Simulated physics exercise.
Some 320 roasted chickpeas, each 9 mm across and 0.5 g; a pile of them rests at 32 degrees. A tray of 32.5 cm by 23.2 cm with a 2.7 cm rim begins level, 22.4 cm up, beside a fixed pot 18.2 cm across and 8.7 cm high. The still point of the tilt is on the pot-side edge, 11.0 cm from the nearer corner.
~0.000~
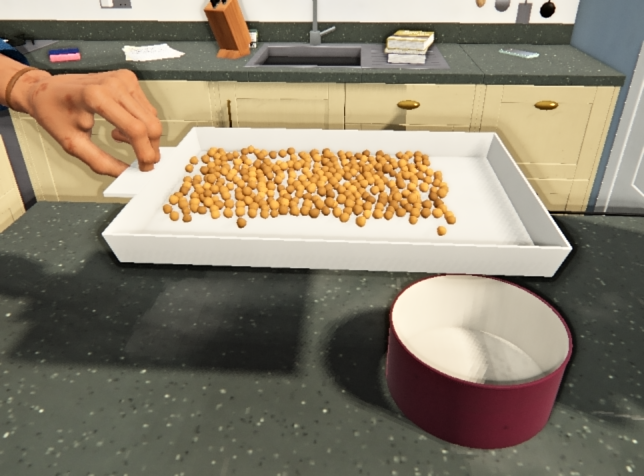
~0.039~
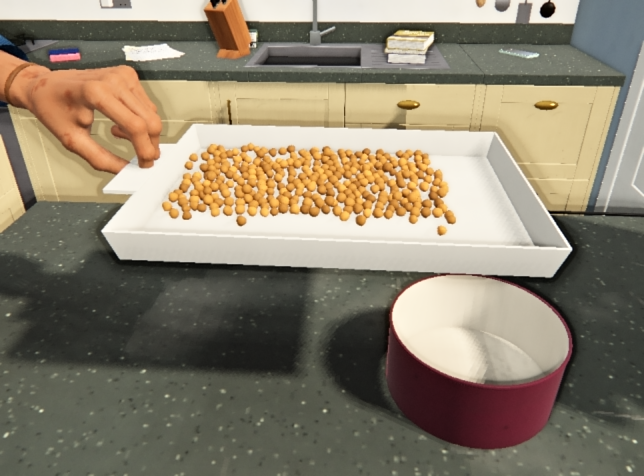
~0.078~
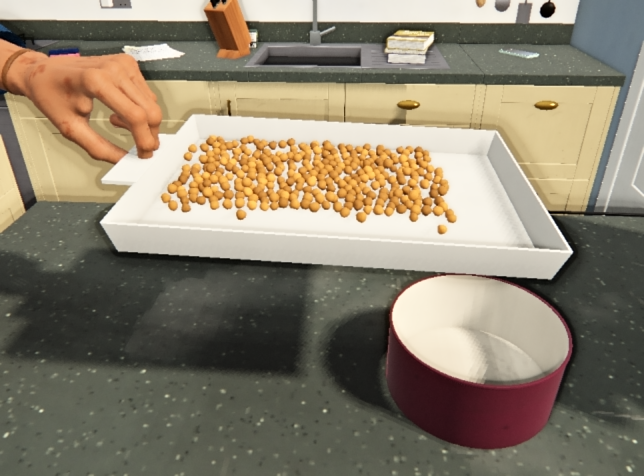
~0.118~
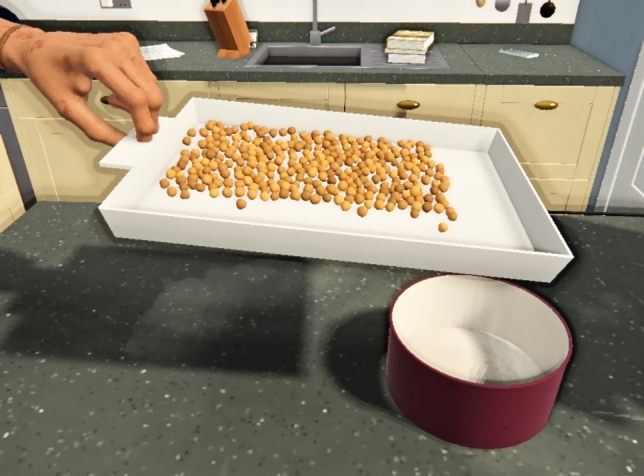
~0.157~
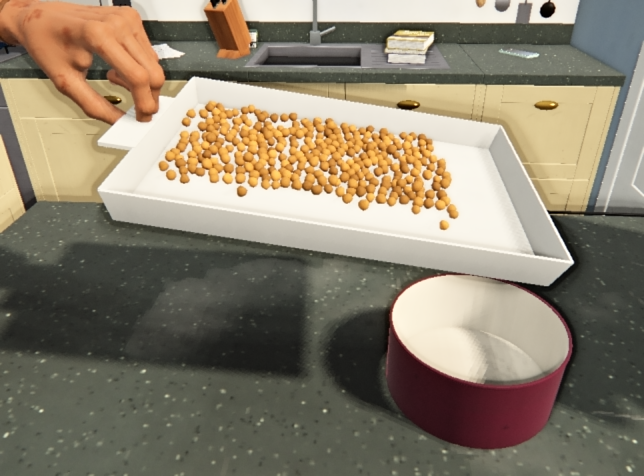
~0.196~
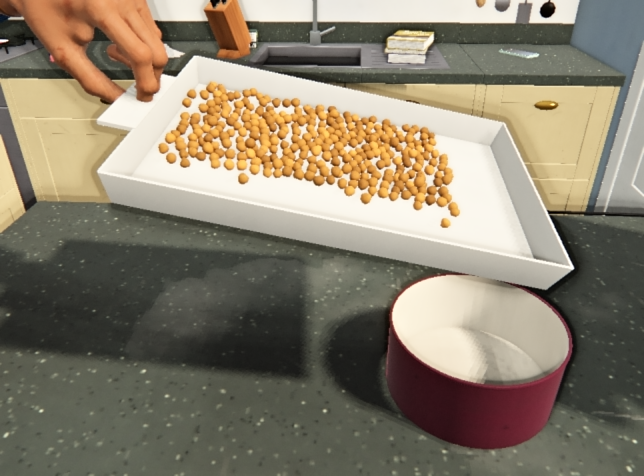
A hand gripped the left end of a white tray of roasted chickpeas and raised it, slowly then faster, tilting the tray down to the right beside a dark red pot on a kitchen counter.
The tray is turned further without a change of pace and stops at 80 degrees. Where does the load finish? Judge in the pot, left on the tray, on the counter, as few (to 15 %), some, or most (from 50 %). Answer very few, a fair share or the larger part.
Pot very few, tray a fair share, counter the larger part.
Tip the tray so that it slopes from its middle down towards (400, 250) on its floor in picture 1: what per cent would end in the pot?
Some 5 per cent.
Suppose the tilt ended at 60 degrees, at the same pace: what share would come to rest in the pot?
In that case some 0 per cent.
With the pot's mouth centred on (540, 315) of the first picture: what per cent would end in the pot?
About 5 per cent.
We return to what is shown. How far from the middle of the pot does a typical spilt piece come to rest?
About 18 cm.
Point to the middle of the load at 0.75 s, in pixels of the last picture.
Near (526, 255).
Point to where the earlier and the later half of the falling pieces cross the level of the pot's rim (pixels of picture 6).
At about (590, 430), then at (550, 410).
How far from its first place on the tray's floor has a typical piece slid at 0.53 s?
Some 8 cm.
Then, at 0.53 s, tilt 46 degrees; the tray holds 100 %, the pot 0 %.
After 0.75 s, tilt 68 degrees; the tray holds 90 %, the pot 0 %.
After 1.09 s, tilt 80 degrees; the tray holds 40 %, the pot 0 %.
At rest (2.3 s), pot 5 %, tray 30 %, counter 65 %.
